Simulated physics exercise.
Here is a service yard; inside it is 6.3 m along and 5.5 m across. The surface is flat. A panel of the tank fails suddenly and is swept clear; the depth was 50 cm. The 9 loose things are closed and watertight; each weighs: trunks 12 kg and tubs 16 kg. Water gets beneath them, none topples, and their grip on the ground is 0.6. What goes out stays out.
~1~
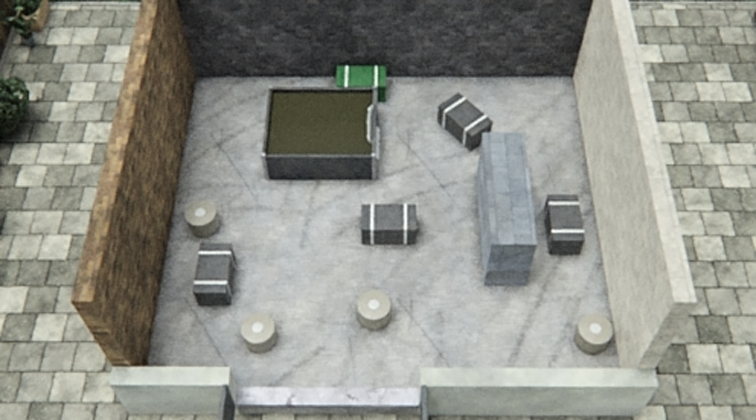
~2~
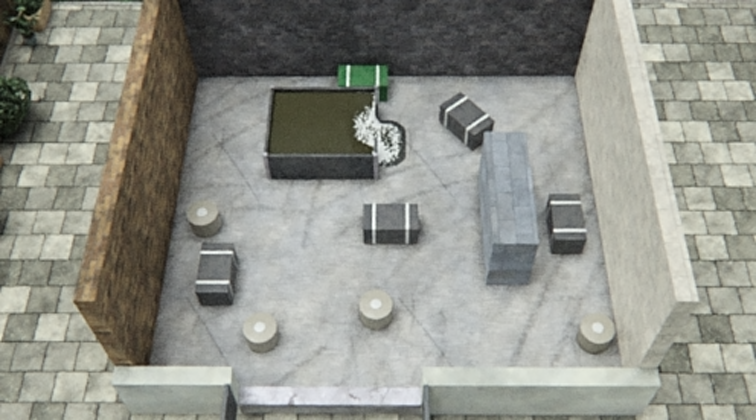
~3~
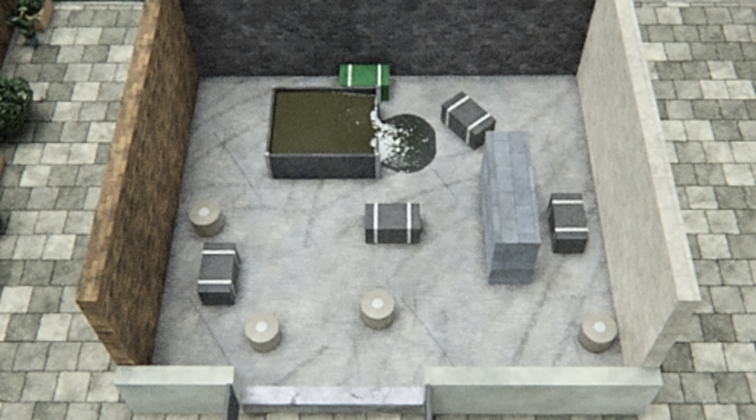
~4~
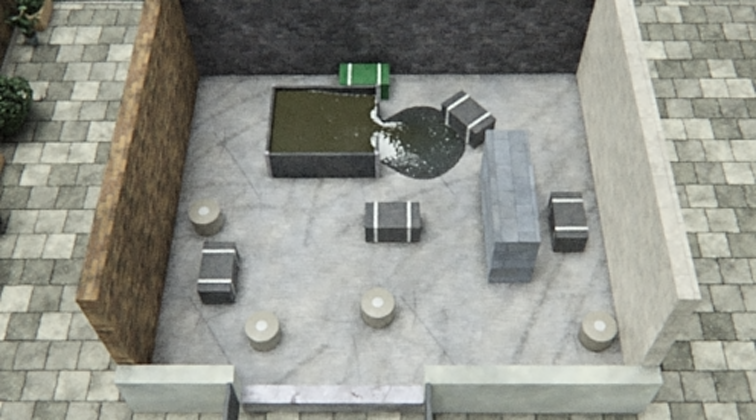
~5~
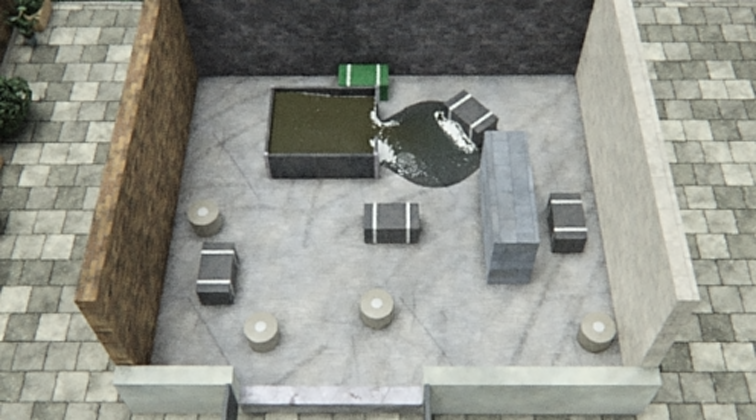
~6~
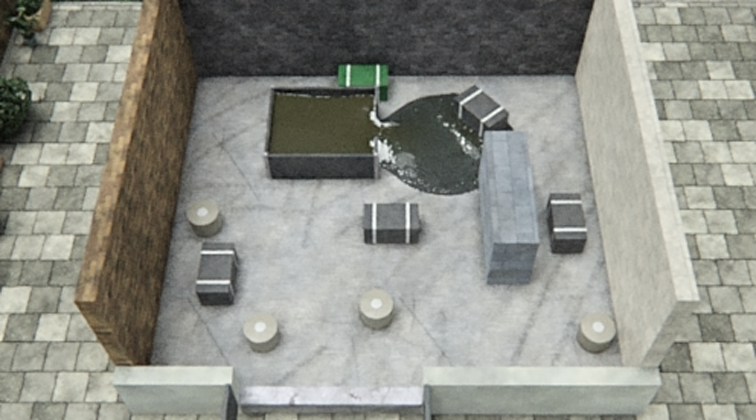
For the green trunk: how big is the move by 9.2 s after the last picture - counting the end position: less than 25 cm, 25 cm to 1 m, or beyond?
Green trunk stays put.
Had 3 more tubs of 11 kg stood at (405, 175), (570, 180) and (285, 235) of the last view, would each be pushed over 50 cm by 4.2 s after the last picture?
In that order: Less, over, less.
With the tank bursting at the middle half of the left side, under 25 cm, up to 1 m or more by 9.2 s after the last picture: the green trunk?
Then the green trunk gets carried off.
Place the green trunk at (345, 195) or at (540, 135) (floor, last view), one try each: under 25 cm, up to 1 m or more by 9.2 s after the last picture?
In that order: It holds its place; it travels far.
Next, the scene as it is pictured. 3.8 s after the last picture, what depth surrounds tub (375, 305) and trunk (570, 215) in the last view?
About 1 and 3 cm.
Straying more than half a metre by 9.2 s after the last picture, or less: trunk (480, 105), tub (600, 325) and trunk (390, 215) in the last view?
In turn: Over, short of it, less.
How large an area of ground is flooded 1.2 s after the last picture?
About 11.5 m2.
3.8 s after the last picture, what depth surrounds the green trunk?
About 1 cm.
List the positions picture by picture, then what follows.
In the first picture, the green trunk at (361, 76), on the bottom; water covers 2.1 m2; 0 of 9 have shifted.
In the second picture, the green trunk at (363, 76), on the bottom; water covers 2.5 m2; 0 of 9 have shifted.
In the third picture, the green trunk at (365, 75) rests on the ground; water covers 3.0 m2; 0 of 9 have shifted.
In the fourth picture, the green trunk at (364, 74), on the bottom; water covers 3.5 m2; 0 of 9 have shifted.
In the fifth picture, the green trunk at (363, 75), on the bottom; water covers 4.1 m2; 1 of 9 have shifted.
In the sixth picture, the green trunk at (363, 75), on the bottom; 4.9 m2 under water; 1 of 9 have shifted.
Then, 1.2 s after the last picture the green trunk is near (363, 75), 0.0 m from its start, aground; 0 of 9 are out; 1 afloat.
Then, 3.8 s after the last picture the green trunk is near (363, 75), 0.0 m from its start, aground; 0 of 9 are out; 1 afloat.
Then, 6.2 s after the last picture the green trunk is near (362, 76), 0.0 m from its start, aground; 0 of 9 are out; 1 afloat.
Then, 9.2 s after the last picture the green trunk is near (362, 76), 0.0 m from its start, aground; 0 of 9 are out; 2 afloat.
